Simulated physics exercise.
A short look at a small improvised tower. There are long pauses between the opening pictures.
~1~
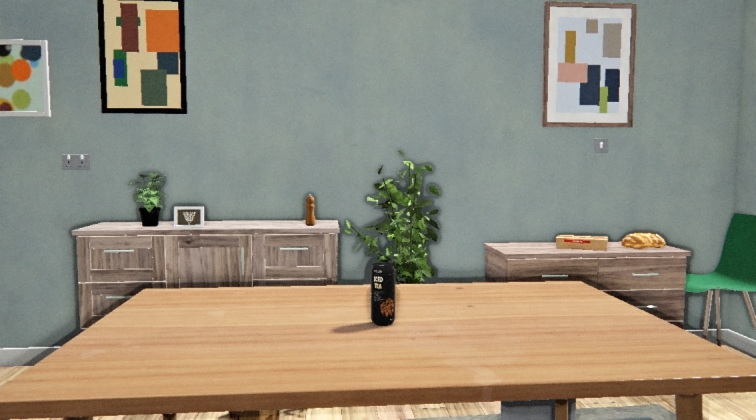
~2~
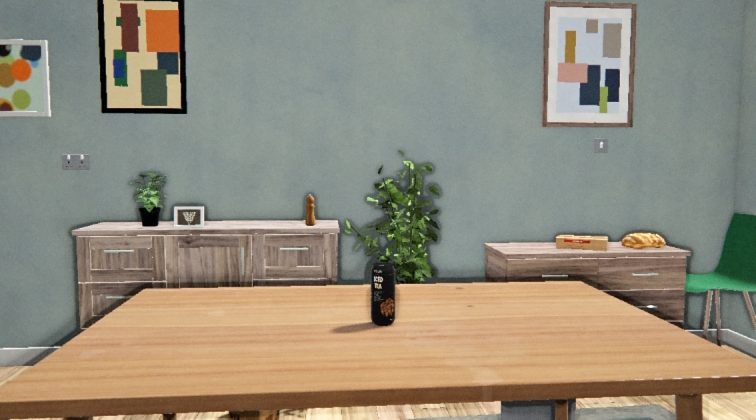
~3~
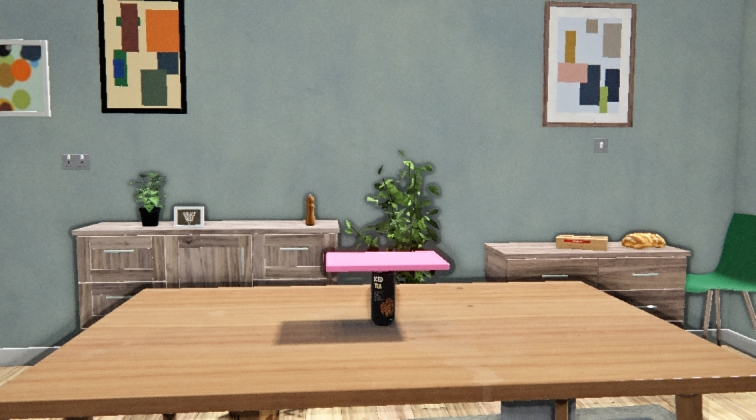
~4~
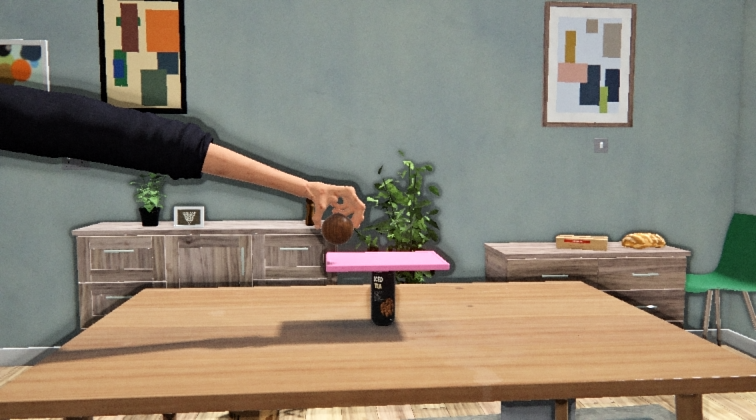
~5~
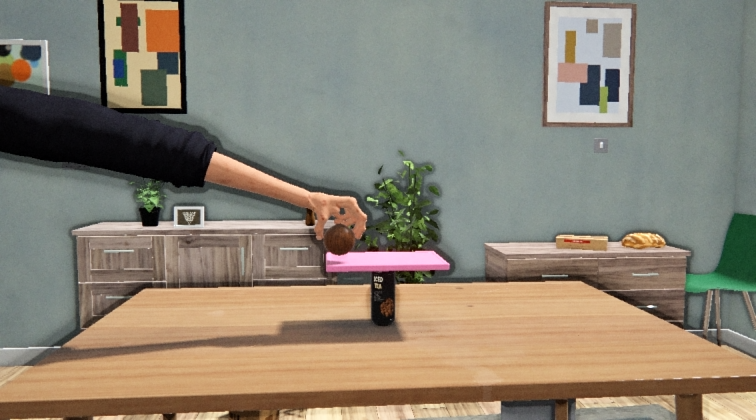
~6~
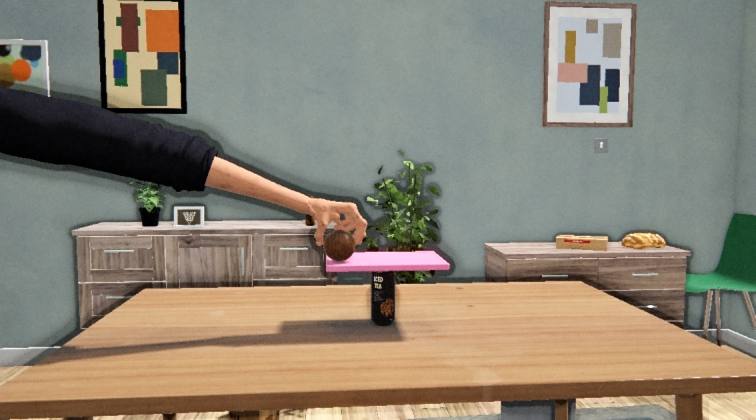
On a wooden table in a room with green-grey walls, a pink lid appeared on top of a dark can, then a hand reached in from the left and lowered a round brown onion onto the lid's left end, still holding it.
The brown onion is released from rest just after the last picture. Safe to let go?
It comes apart.
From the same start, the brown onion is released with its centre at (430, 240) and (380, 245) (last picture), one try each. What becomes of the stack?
In the first case it gives way; in the second case it holds.
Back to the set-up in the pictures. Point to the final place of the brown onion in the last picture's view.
At about (324, 317).
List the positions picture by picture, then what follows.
In the first picture, the last thing is not in view yet.
In the second picture, the last thing is not in view yet.
In the third picture, the last thing is not in view yet; pink lid (384, 261).
In the fourth picture, on its way; brown onion (338, 229); pink lid (384, 261).
In the fifth picture, on its way; brown onion (340, 239); pink lid (384, 261).
In the sixth picture, set down, still held; brown onion (340, 246); pink lid (384, 261).
Then, 0.50 s after the last picture, brown onion now fallen; pink lid tipped 63° from how it was.
Then, 0.70 s after the last picture, pink lid on its side.
Then, 1.20 s after the last picture, pink lid now fallen; black can tipped 33° from how it was.
Then, 1.40 s after the last picture, black can now fallen.
By the end, fallen, brown onion, pink lid and black can. Seen from the same camera at the end, brown onion near (324, 317). The stack gives way.
